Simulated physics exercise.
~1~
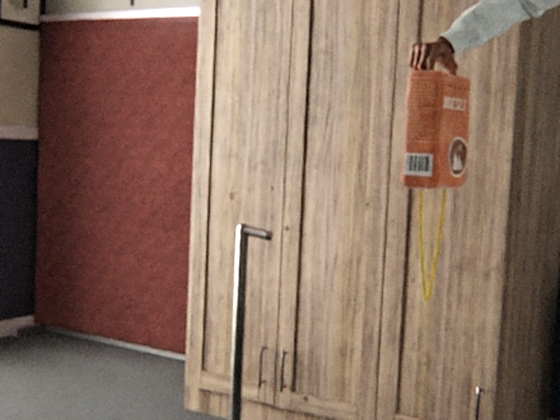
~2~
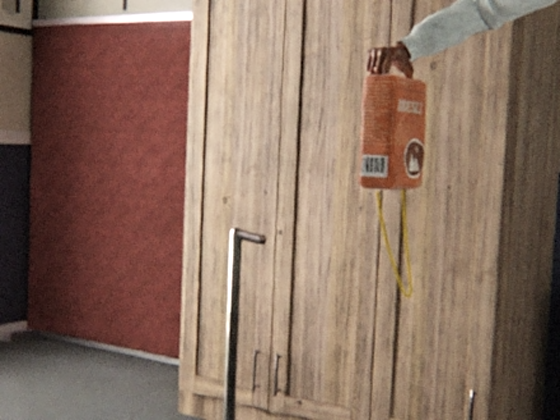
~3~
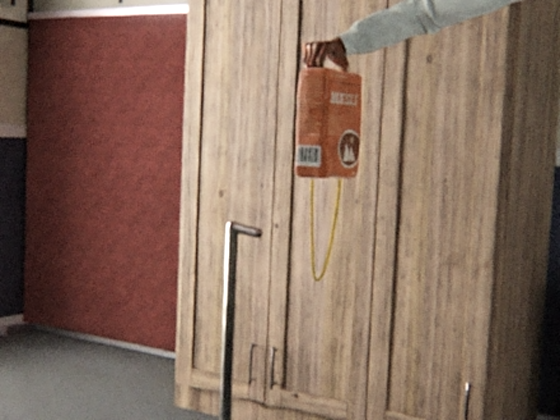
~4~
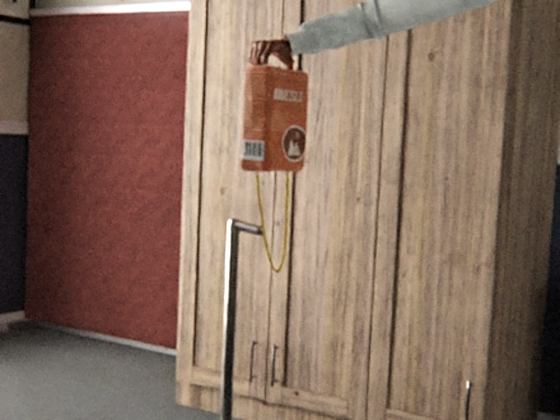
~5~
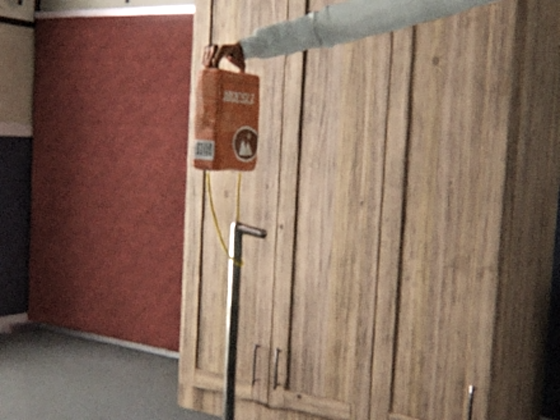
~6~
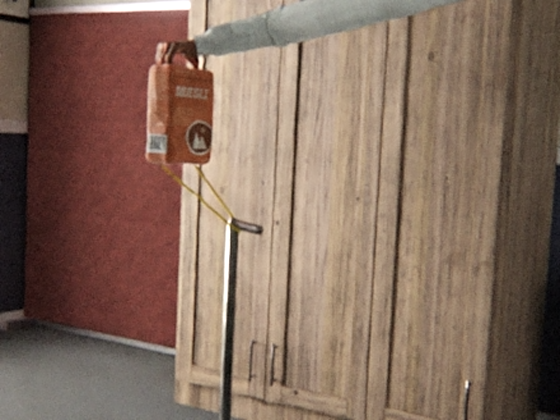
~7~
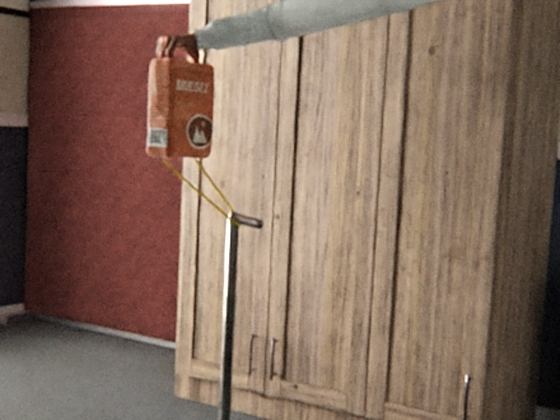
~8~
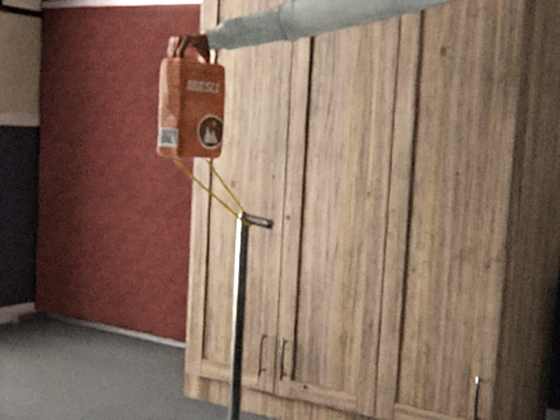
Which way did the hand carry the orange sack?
The hand carried the orange sack to the left, across the front of the wooden cupboard.
